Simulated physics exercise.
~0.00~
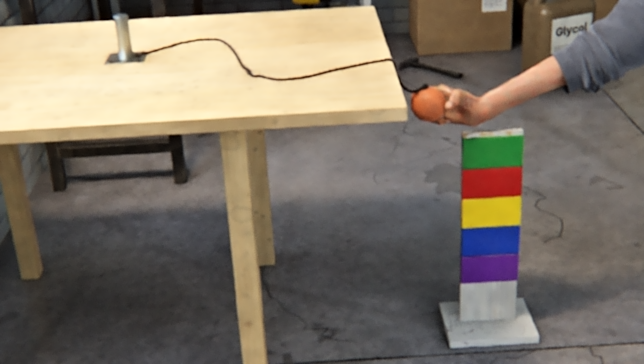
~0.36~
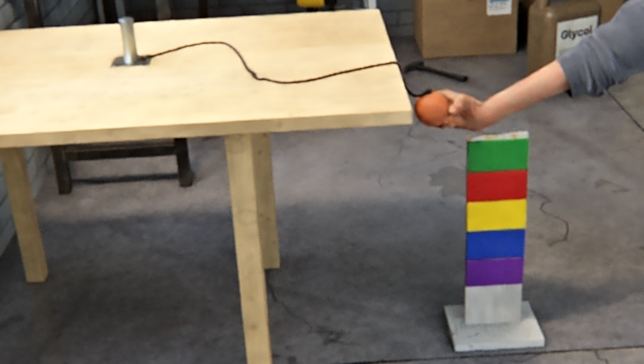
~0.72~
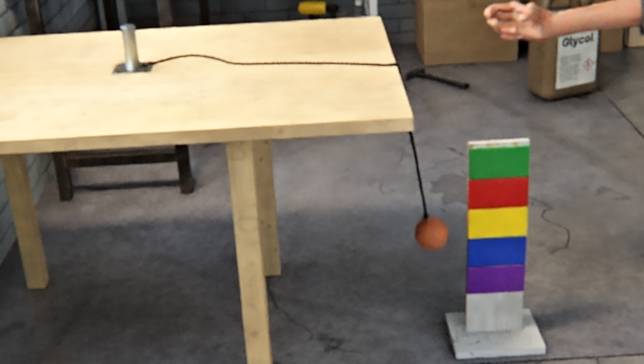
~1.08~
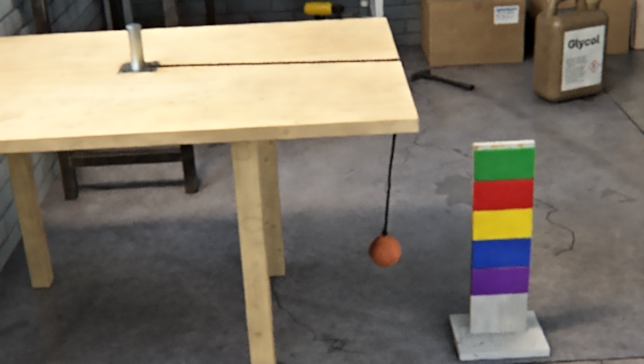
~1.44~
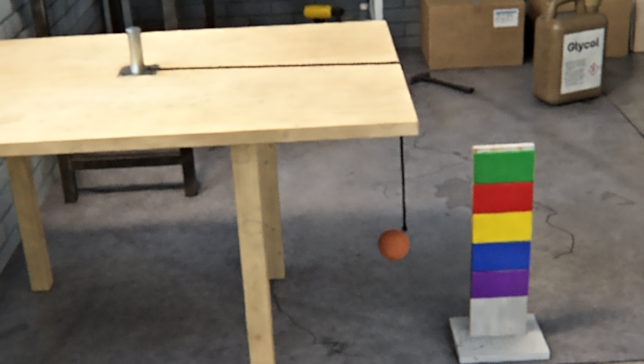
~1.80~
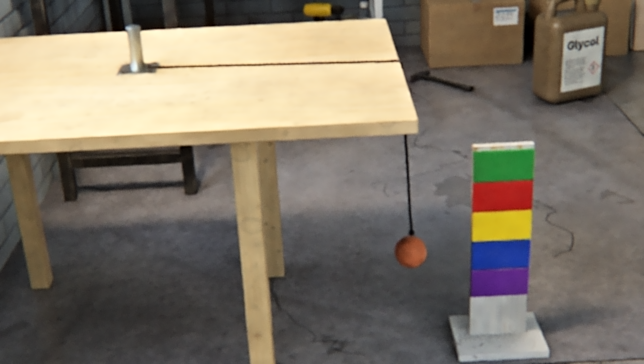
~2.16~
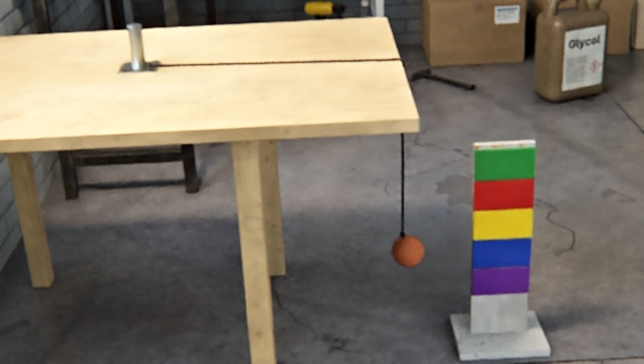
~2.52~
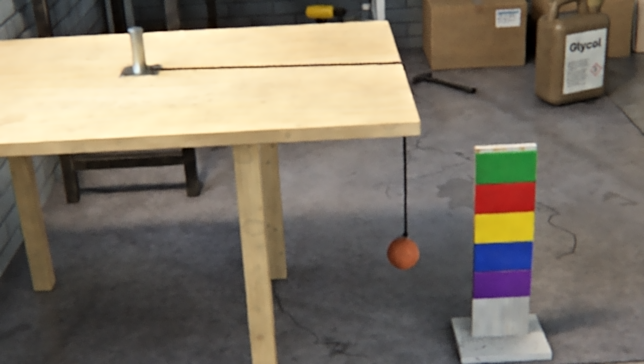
In a workshop, a hand held an orange ball tied to a dark cord off the end of a wooden table, then let go and drew back. The ball dropped, swung a little below the edge, and ended up hanging level with the blue band.
